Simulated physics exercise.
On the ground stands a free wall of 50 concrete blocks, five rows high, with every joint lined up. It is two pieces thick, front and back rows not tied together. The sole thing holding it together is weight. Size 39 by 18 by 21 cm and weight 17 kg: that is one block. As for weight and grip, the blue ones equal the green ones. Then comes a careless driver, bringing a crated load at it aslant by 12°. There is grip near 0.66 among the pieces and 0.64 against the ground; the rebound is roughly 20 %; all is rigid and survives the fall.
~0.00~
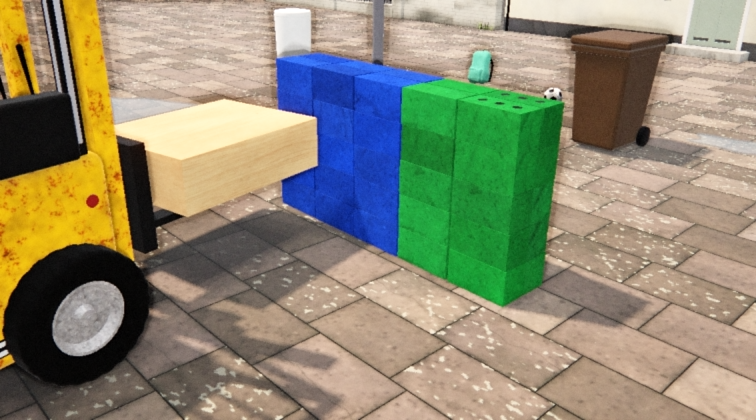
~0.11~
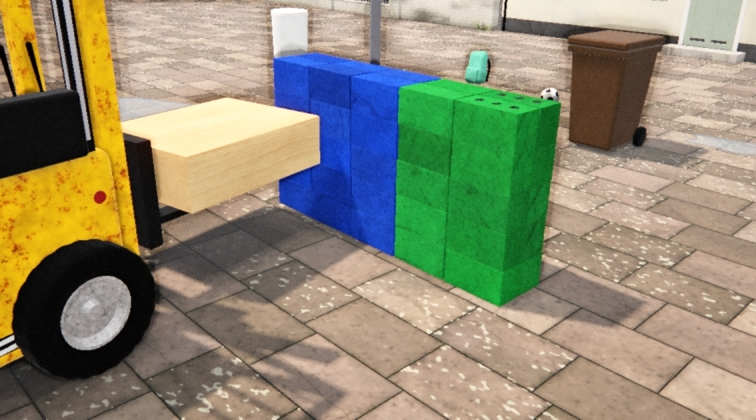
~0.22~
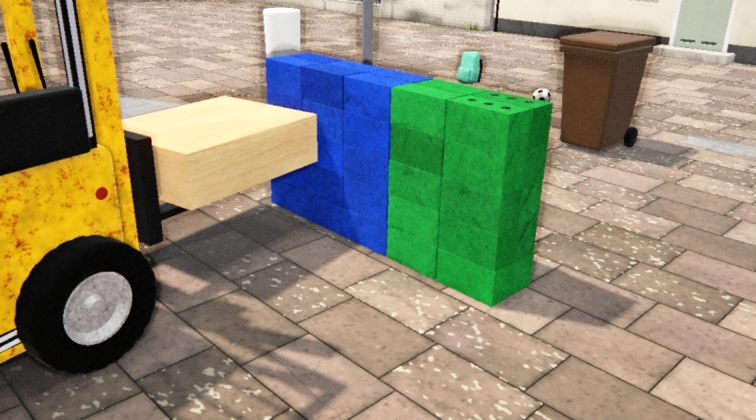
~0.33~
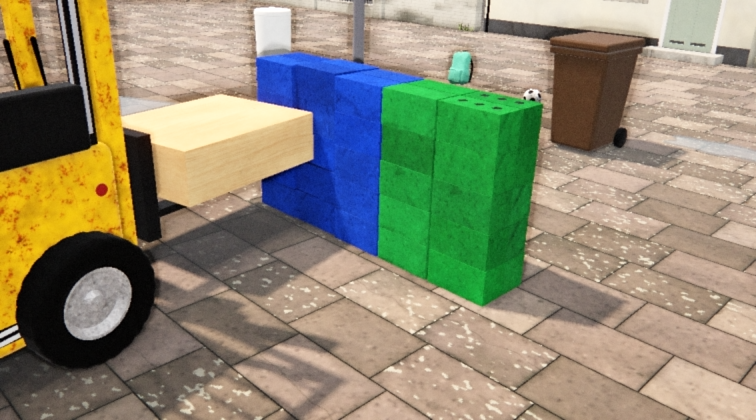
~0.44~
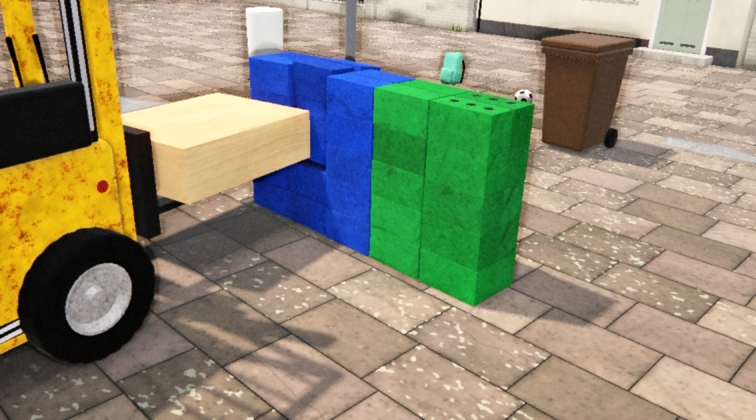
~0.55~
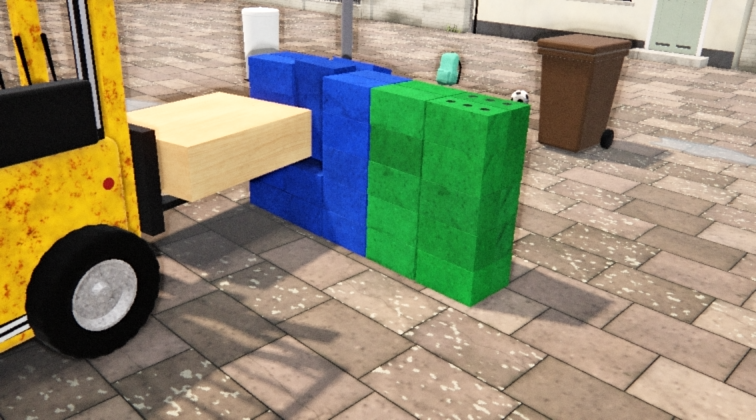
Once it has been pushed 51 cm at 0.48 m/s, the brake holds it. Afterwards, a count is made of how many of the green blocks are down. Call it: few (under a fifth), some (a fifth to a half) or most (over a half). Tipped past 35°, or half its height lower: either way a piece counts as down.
Few.
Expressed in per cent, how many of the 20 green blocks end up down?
Close to 0 per cent of them end up down.
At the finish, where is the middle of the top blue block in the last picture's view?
Roughly (360, 158).
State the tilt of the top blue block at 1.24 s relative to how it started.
Its tilt comes to about 40° at that moment.
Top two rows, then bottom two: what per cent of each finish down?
Top 40 per cent versus bottom 30 per cent.
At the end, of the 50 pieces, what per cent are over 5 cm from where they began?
35 per cent.
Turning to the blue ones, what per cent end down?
For blue, 60 per cent end down.
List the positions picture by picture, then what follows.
In the first picture (places mark the middle of the side facing us; the camera pans a little), load (307, 141) 12 cm short of touching; top green block (487, 127); top blue block (332, 88); nothing disturbed.
Load (309, 139) 7 cm short of touching; top green block (483, 127), in the second picture.
Load (307, 137) 14 mm short of touching; top green block (476, 127), in the third picture.
Load (303, 135) 38 mm in; top green block (466, 128); top blue block (315, 86) shifted 23 mm; 8 disturbed, none down, in the fourth picture.
Load (300, 133) 9 cm in; top green block (458, 128); top blue block (312, 82) shifted 7 cm; 14 disturbed, none down, in the fifth picture.
Load (302, 132) 14 cm in; top green block (455, 129); top blue block (314, 81) shifted 12 cm; 16 disturbed, none down, in the sixth picture.
After 0.84 s, none of the 20 green blocks down (5 of 50 in all colours); top green block unmoved; top blue block leaning 18°.
After 1.24 s, none of the 20 green blocks down (18 of 50 in all colours); top green block unmoved; top blue block leaning 42°, 12 cm lower.
At rest (2.5 s), none of the 20 green blocks down (18 of 50 in all colours); top green block unmoved; top blue block on its side. That is 0 per cent. As the last picture would show them, middles, top green block near (466, 126), top blue block near (360, 158).
